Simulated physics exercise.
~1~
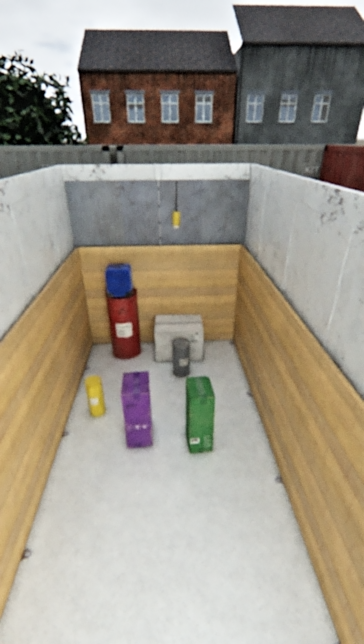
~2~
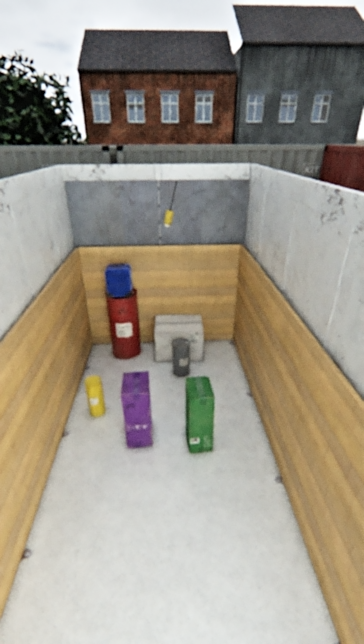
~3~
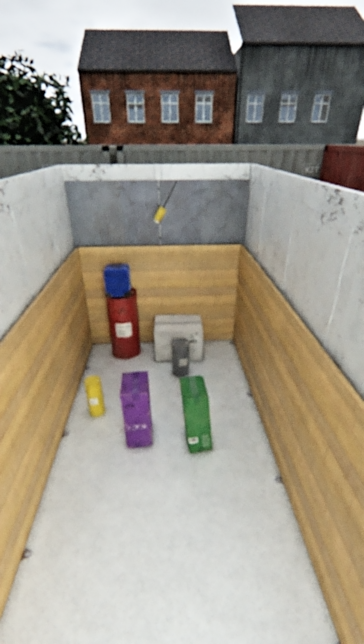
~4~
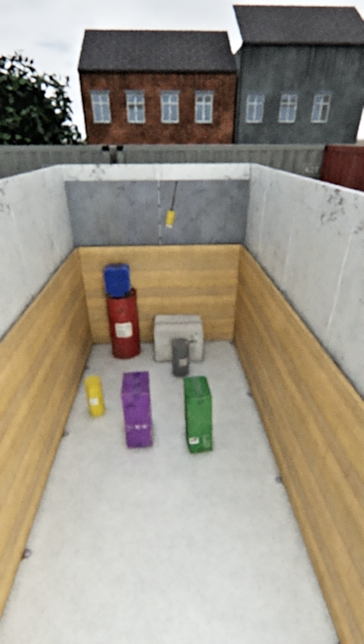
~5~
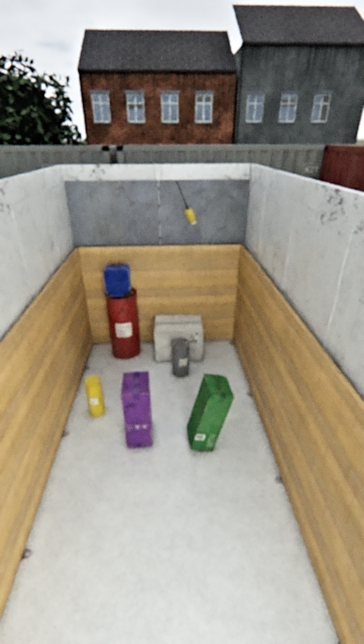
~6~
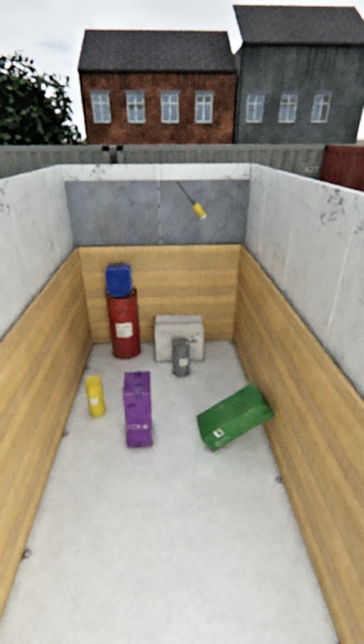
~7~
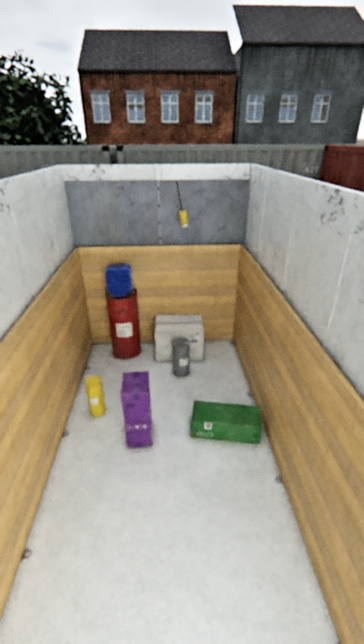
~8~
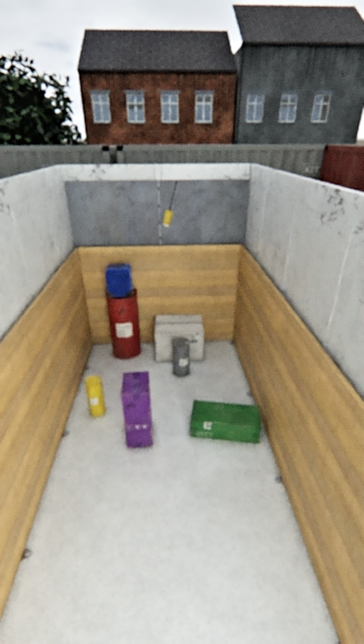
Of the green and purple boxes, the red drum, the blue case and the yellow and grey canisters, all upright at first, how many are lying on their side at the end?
One of them is lying on its side at the end, the green box.
